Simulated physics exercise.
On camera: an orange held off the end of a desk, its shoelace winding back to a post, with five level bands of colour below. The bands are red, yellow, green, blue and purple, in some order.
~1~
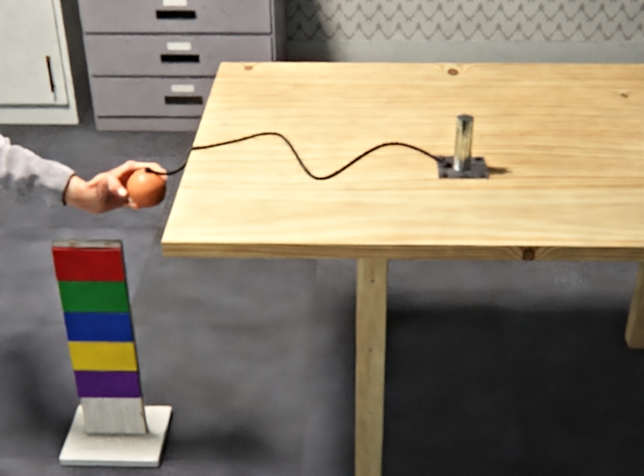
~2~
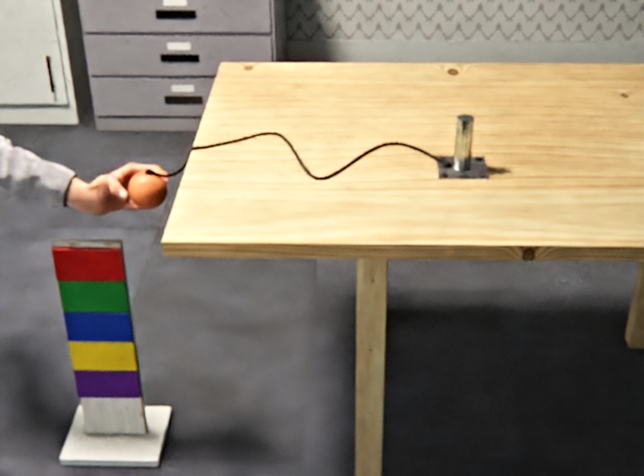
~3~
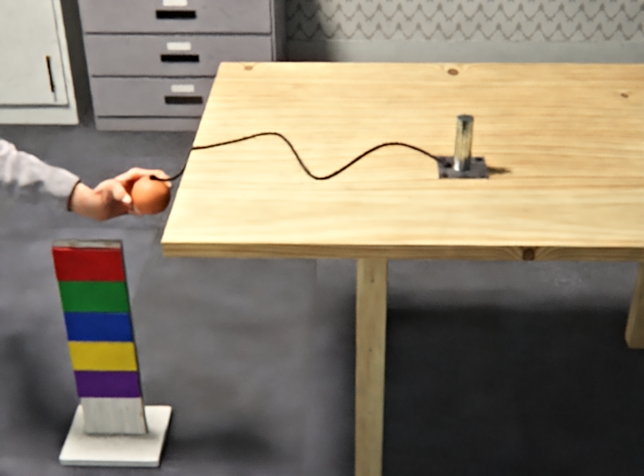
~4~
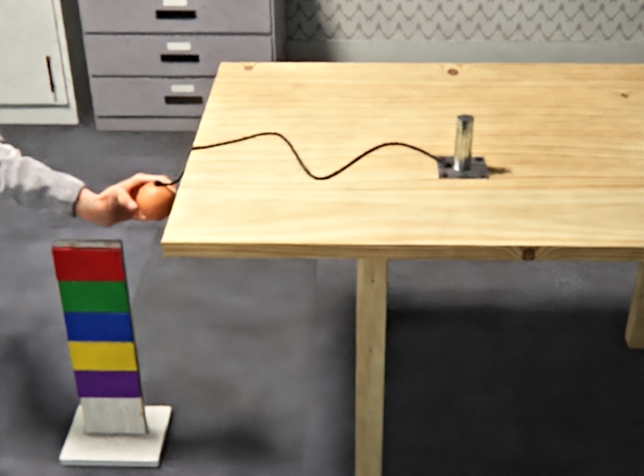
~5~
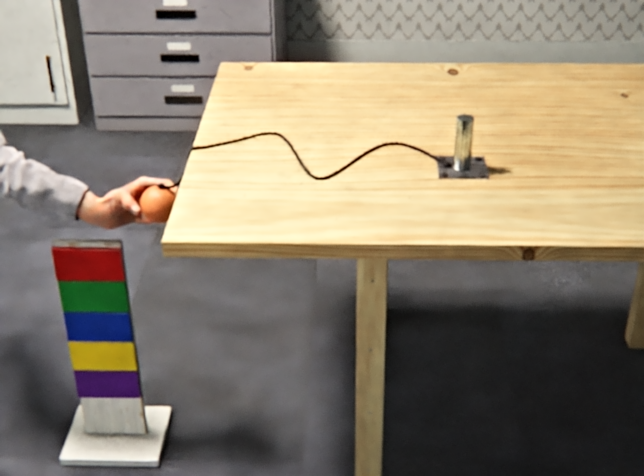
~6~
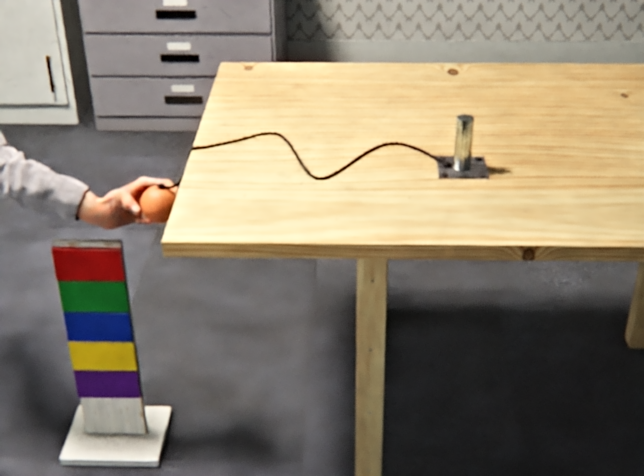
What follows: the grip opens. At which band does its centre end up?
Its centre hangs level with the blue band.
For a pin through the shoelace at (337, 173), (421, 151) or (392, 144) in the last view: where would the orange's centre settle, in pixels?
The places are (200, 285), (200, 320) and (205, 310).
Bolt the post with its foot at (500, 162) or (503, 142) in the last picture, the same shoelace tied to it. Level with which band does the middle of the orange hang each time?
In that order: Green; green.
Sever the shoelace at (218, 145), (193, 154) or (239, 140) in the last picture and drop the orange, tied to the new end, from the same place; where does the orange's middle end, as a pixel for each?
About (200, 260), (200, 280) and (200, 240).
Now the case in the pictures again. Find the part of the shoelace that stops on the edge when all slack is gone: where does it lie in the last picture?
The one at (292, 148).
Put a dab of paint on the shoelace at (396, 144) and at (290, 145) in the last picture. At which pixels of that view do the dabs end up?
The first at (375, 163), the second at (190, 164).
Soon after, orange near (185, 314); level with green.
Then, orange near (223, 330); level with blue.
At rest, orange near (205, 331); level with blue. Its middle rests at the blue band.
